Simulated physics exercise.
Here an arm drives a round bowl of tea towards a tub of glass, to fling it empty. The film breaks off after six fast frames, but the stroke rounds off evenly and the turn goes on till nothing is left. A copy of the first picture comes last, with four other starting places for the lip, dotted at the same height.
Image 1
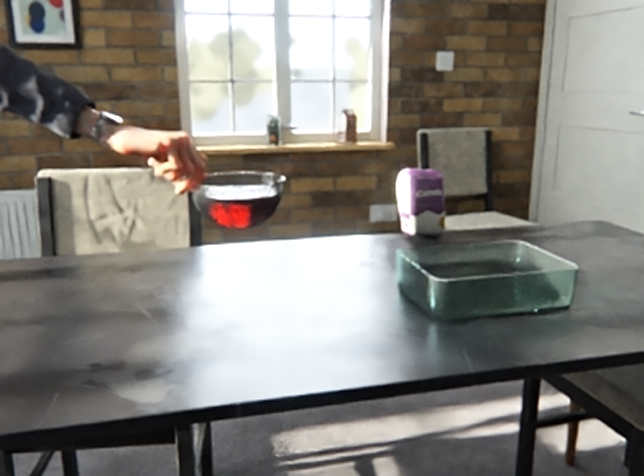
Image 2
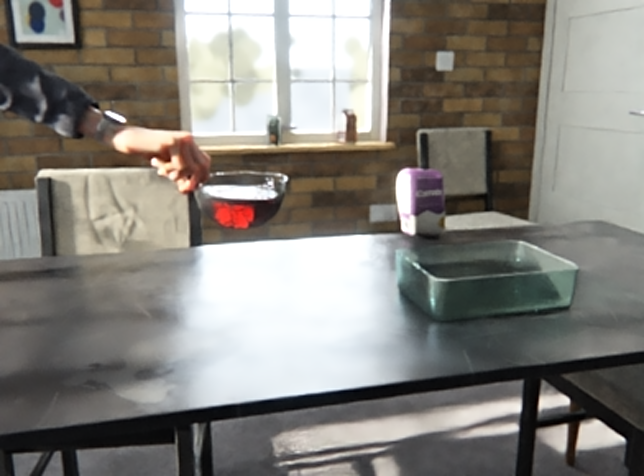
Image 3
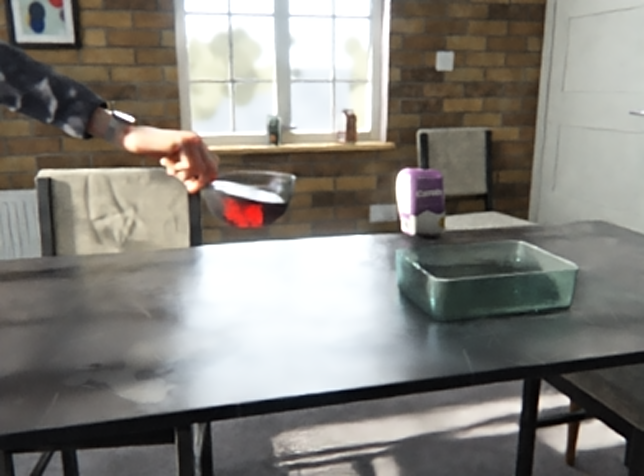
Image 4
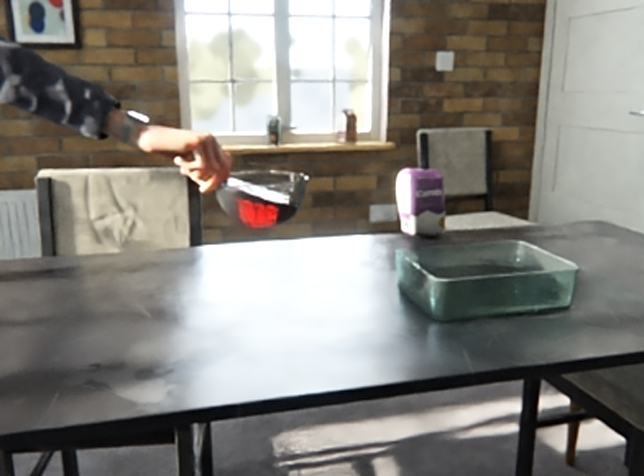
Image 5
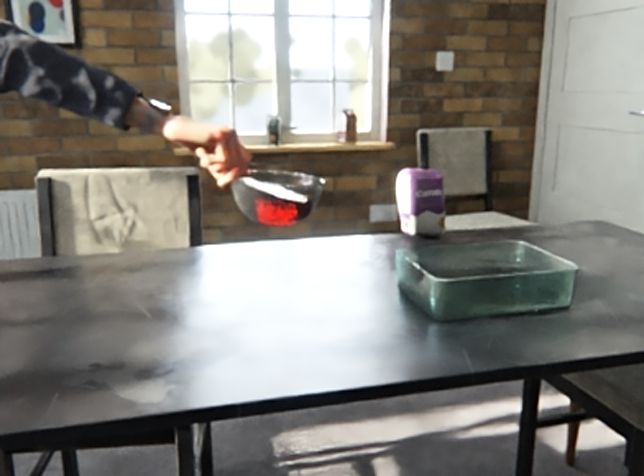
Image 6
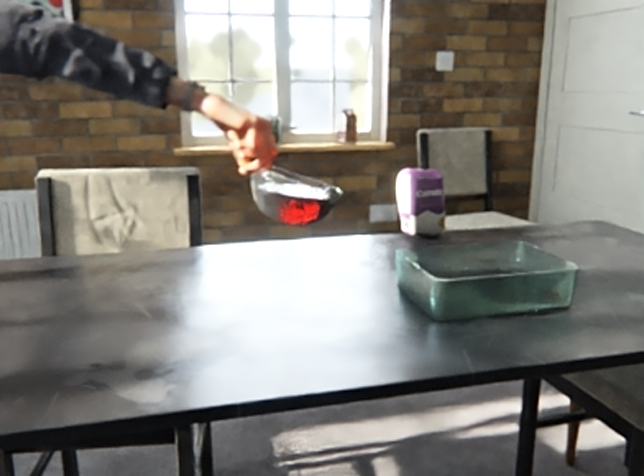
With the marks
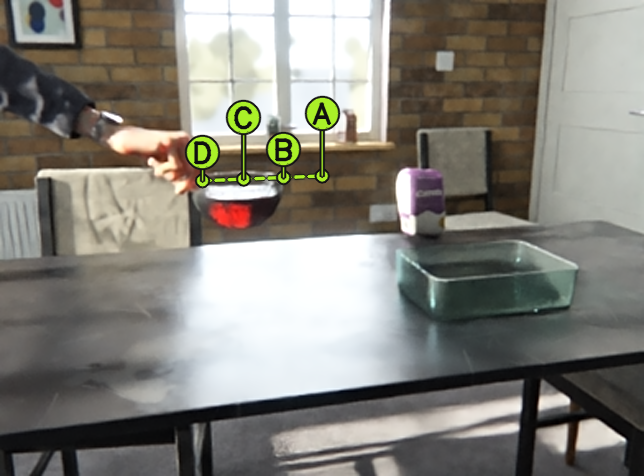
In a sunlit dining room with brick walls, a hand held a clear round bowl of dark red liquid above a black table, then moved it right towards a glass tub and began tilting it.
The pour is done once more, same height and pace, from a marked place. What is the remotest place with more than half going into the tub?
A will do.
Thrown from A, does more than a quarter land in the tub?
Yes, it does.
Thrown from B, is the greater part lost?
Yes, it does.
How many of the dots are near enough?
One.
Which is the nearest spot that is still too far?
Spot B.
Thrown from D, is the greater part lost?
Yes, it does.
On the marked copy, A at (322, 175); B at (283, 177); C at (243, 179); D at (202, 180).
If A is chosen, about 68 % lands in the tub, 20 % falls short and 12 % goes beside or beyond.
If B is chosen, about 22 % lands in the tub, 74 % falls short and 4 % goes beside or beyond.
If C is chosen, about 0 % lands in the tub, 100 % falls short.
If D is chosen, about 0 % lands in the tub, 100 % falls short.
